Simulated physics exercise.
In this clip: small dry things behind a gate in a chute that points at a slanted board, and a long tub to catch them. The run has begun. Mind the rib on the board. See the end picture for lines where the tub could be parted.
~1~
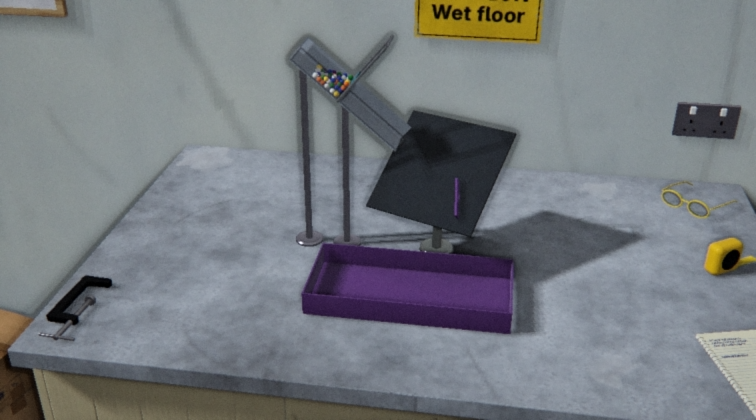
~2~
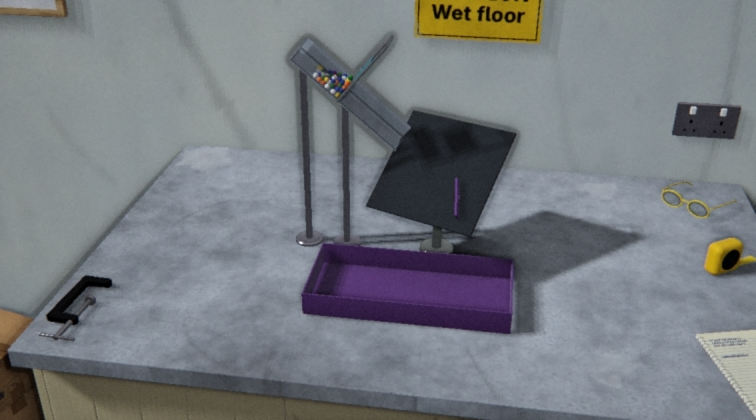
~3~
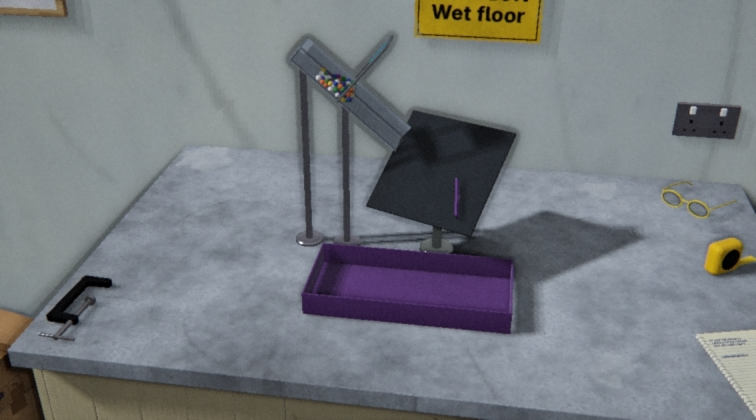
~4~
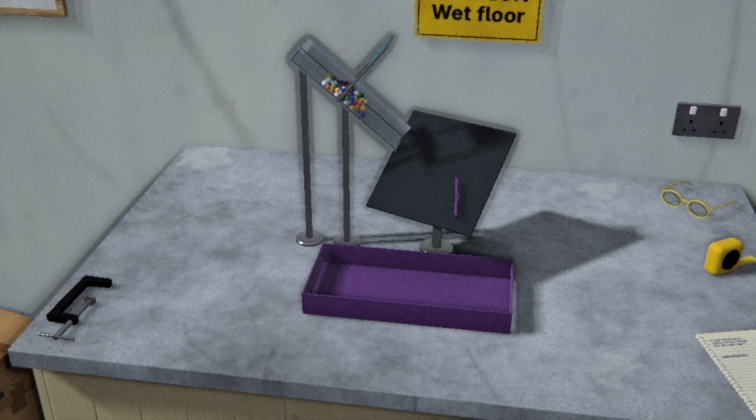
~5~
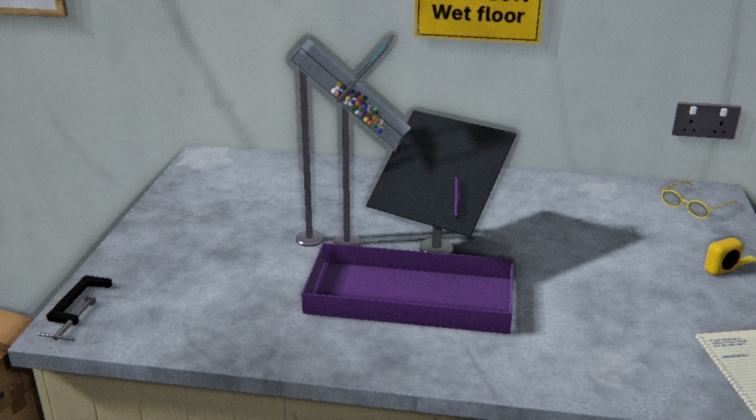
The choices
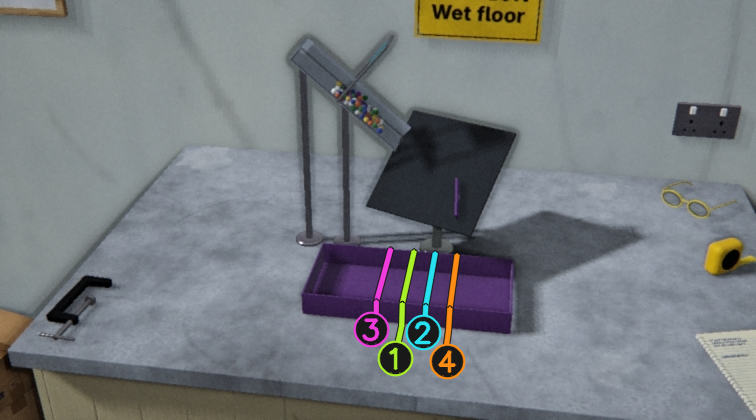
Small multicoloured beads slide down a grey chute toward the right, spreading out as they go.
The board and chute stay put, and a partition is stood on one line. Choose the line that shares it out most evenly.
I would pick line 2.
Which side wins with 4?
Left.
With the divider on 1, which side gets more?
More lands on the right.
On the marked copy, line 1 crosses the front rim at (402, 303); line 2 crosses the front rim at (425, 305); line 3 crosses the front rim at (376, 300); line 4 crosses the front rim at (449, 307).
Choosing 1, of what is caught, a small share on the left of the divider, the bulk on the right.
Choosing 2, of what is caught, close to a third on the left of the divider, close to two thirds on the right.
Choosing 3, of what is caught, a small share on the left of the divider, all but a few on the right.
Choosing 4, of what is caught, all but a few on the left of the divider, a small share on the right.
